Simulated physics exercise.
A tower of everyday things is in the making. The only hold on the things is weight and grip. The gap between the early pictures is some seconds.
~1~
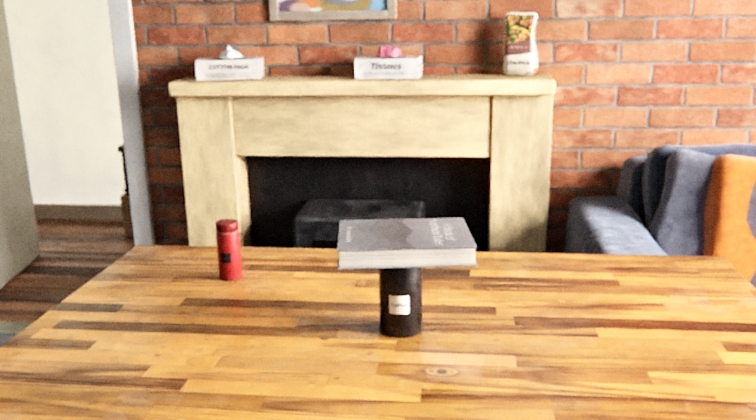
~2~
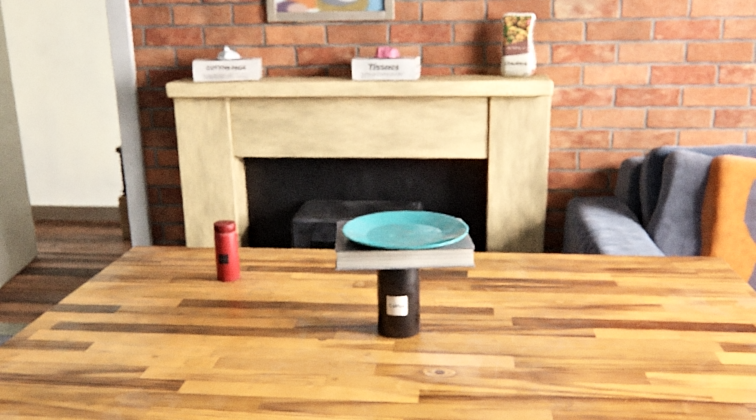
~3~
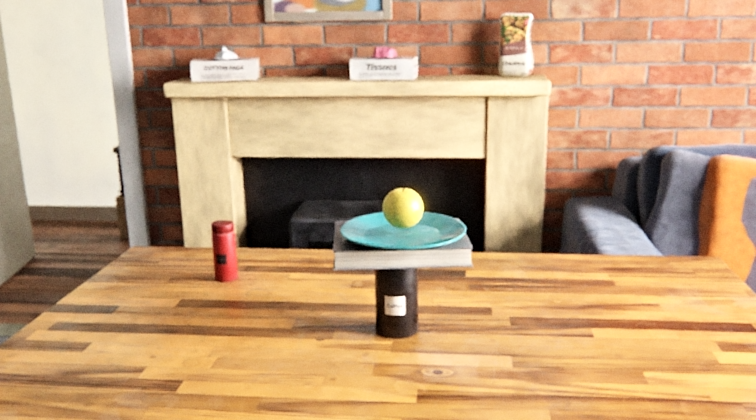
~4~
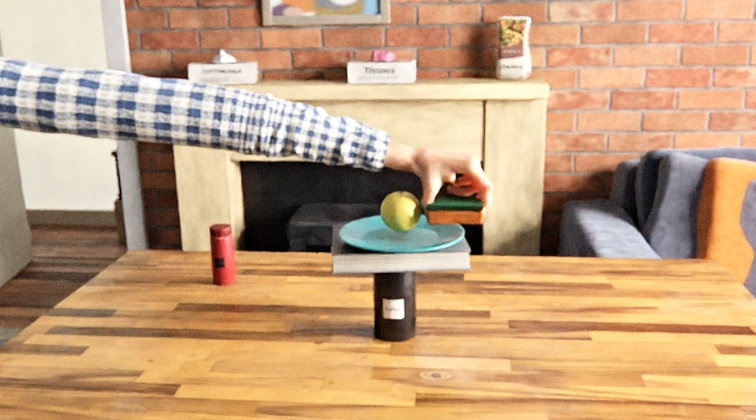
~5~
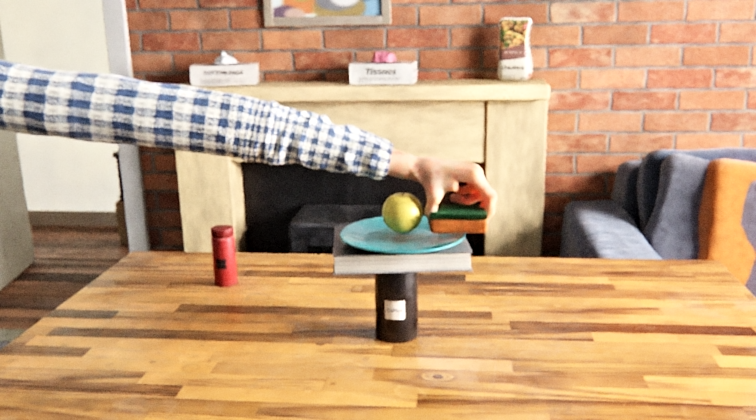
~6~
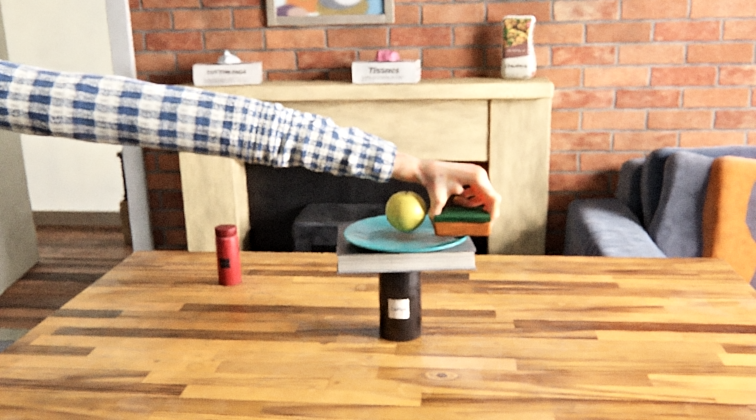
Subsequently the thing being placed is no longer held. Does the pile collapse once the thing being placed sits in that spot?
No, it stays up.
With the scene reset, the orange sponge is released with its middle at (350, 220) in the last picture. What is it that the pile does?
Result: Pile standing.
Then, 0.20 s after the last picture, nothing has stirred.
Then, 0.40 s after the last picture, orange sponge resting near (462, 222).
At rest, all 6 in place. Seen from the same camera at the end, orange sponge near (462, 222). The pile holds.
